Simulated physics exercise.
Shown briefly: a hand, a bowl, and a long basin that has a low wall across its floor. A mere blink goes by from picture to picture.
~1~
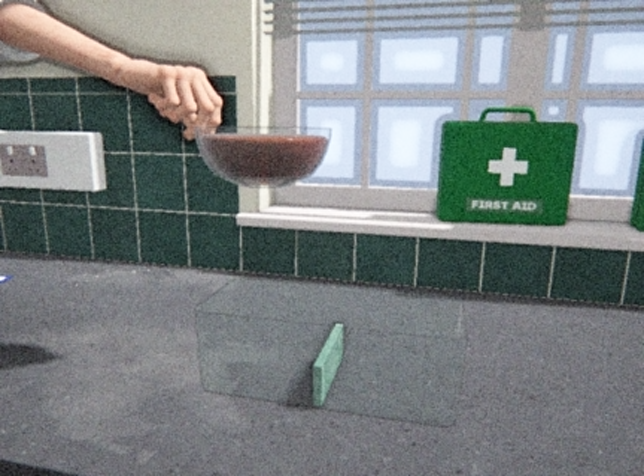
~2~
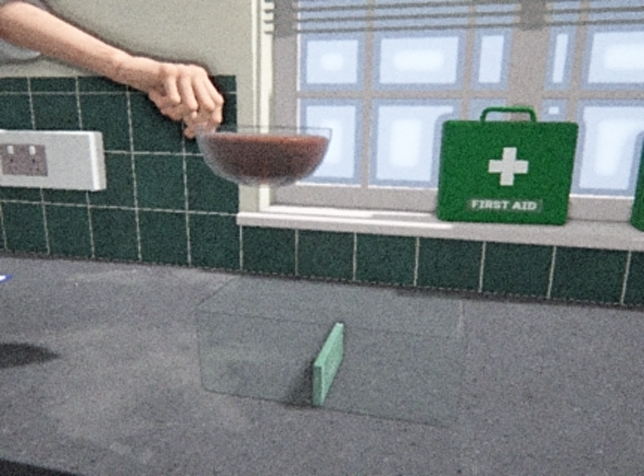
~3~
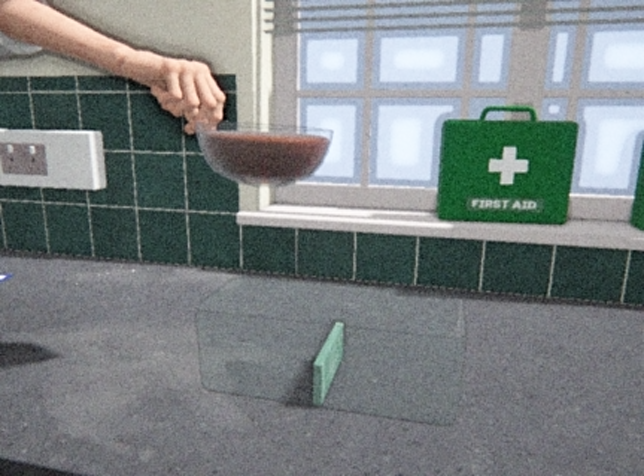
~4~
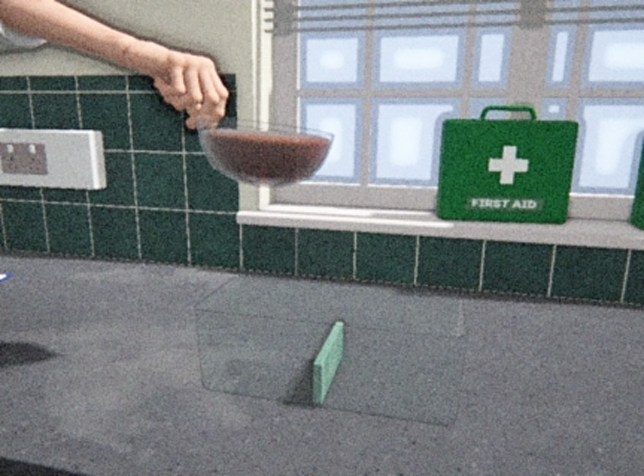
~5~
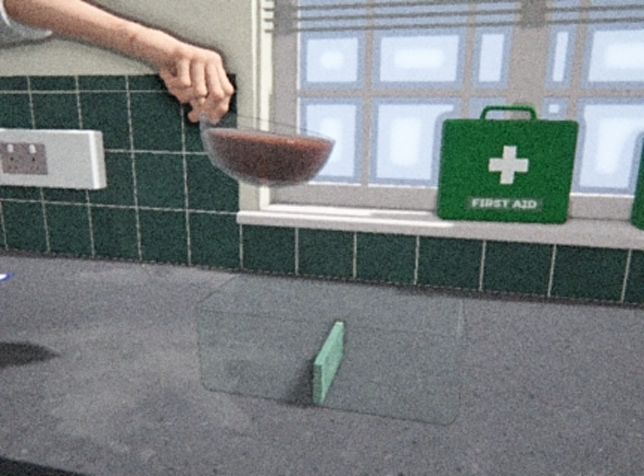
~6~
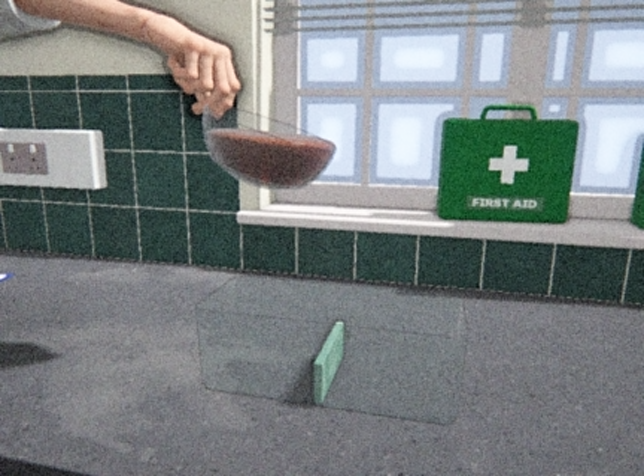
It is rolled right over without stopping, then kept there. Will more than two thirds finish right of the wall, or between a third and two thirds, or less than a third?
Right of the wall there will be more than two thirds.
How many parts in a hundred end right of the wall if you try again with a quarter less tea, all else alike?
My estimate is about 80 percent.
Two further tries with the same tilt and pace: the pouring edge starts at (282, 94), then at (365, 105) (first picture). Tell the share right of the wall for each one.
One after the other: 60 %, 80 %.
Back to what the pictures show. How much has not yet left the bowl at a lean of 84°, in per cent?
About 20 per cent.
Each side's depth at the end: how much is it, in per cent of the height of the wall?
Levels: Left around 10 per cent, right around 60 per cent.
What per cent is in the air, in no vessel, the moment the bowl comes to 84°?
Share: Approx. 60 %.
A moment on, the bowl is tipped on its side and 19 per cent is still to pour, 0 is left of the wall and 23 right of it.
Next, the bowl is tipped right over and 0 per cent is still to pour, 11 is left of the wall and 74 right of it.
Then the bowl is tipped right over and 0 per cent is still to pour, 15 is left of the wall and 78 right of it.
Later the bowl is tipped right over and 0 per cent is still to pour, 15 is left of the wall and 78 right of it.
In the end 15 per cent lies left of the wall, 78 right of it and 6 outside.
